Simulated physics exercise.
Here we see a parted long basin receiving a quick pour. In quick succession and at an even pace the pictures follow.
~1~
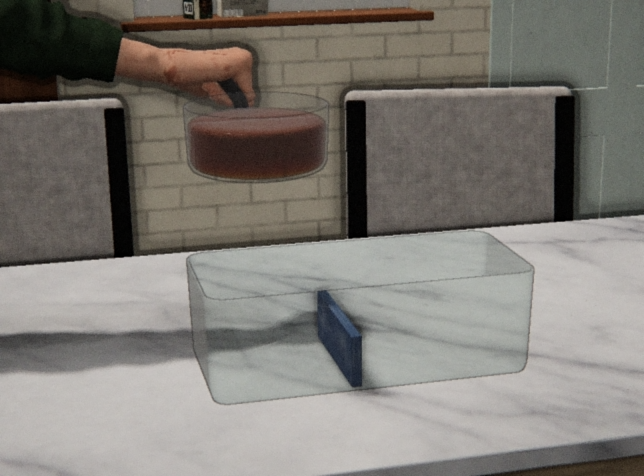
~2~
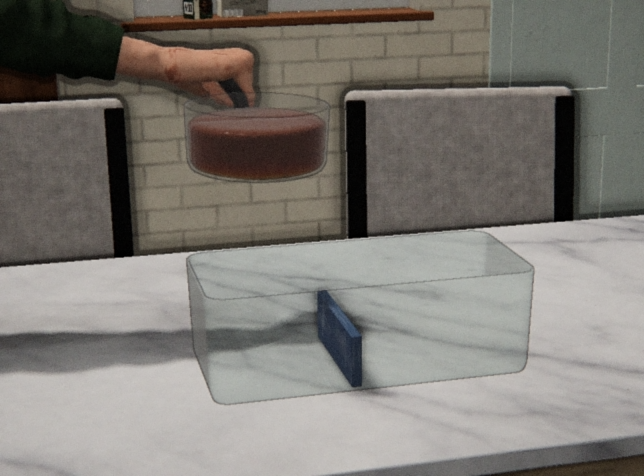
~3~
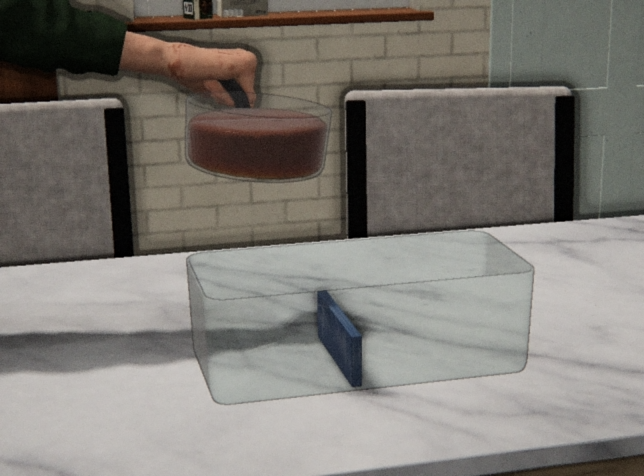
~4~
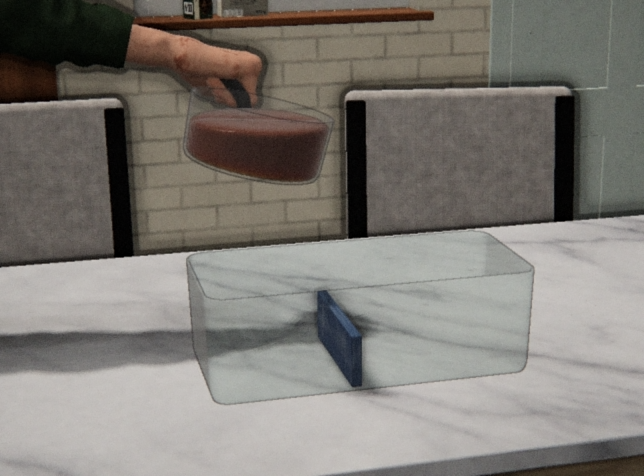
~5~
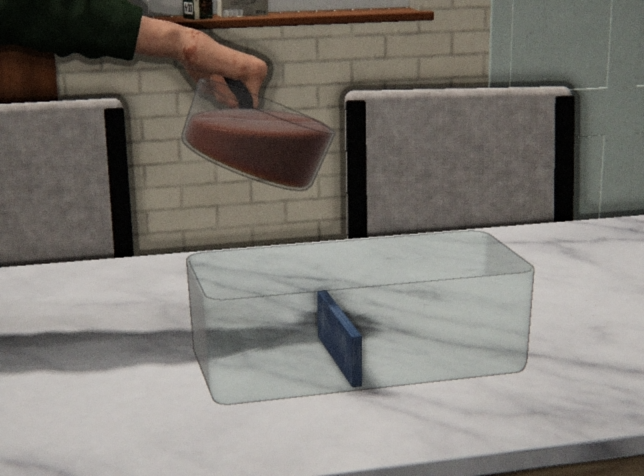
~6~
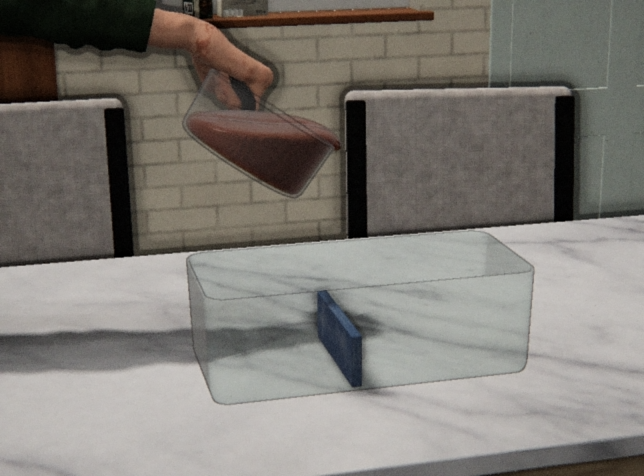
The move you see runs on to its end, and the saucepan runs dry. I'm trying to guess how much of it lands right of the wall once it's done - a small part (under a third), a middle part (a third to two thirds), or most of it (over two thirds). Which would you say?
I'd say most of it, over two thirds.
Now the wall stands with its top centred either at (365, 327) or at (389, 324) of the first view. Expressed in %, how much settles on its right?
About 55 per cent on the first try, and 30 per cent on the second.
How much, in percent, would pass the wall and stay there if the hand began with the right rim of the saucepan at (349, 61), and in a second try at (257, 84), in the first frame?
It comes to 90 % the first time and 10 % the second.
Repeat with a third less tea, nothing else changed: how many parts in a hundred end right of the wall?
I'd reckon close to 65 %.
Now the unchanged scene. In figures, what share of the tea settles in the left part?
I'd put it at about 20 per cent.
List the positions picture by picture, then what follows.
In the first picture, it leans 0°; its right rim is at (326, 103); the tea meets the walls at (187, 124) and (323, 116); the long basin's rim runs from (196, 278) to (510, 251); the wall's top is at (338, 314).
In the second picture, it leans 2°; its right rim is at (327, 105); the tea meets the walls at (187, 124) and (323, 117).
In the third picture, it leans 6°; its right rim is at (328, 110); the tea meets the walls at (188, 122) and (324, 119).
In the fourth picture, it leans 13°; its right rim is at (330, 119); the tea meets the walls at (190, 120) and (326, 121).
In the fifth picture, it leans 23°; its right rim is at (331, 132); the tea meets the walls at (189, 120) and (330, 123).
In the sixth picture, it leans 34°; its right rim is at (330, 146); the tea meets the walls at (186, 118) and (317, 132); 5 per cent is over the edge.
A moment on, the tilt is 99° and 17 per cent is still to pour, 0 is left of the wall and 38 right of it.
Next, the tilt is 111° and 3 per cent is still to pour, 16 is left of the wall and 76 right of it.
Then the tilt is 111° and 0 per cent is still to pour, 22 is left of the wall and 76 right of it.
Later the tilt is 111° and 0 per cent is still to pour, 22 is left of the wall and 77 right of it.
In the end 22 per cent lies left of the wall, 77 right of it and 1 outside.
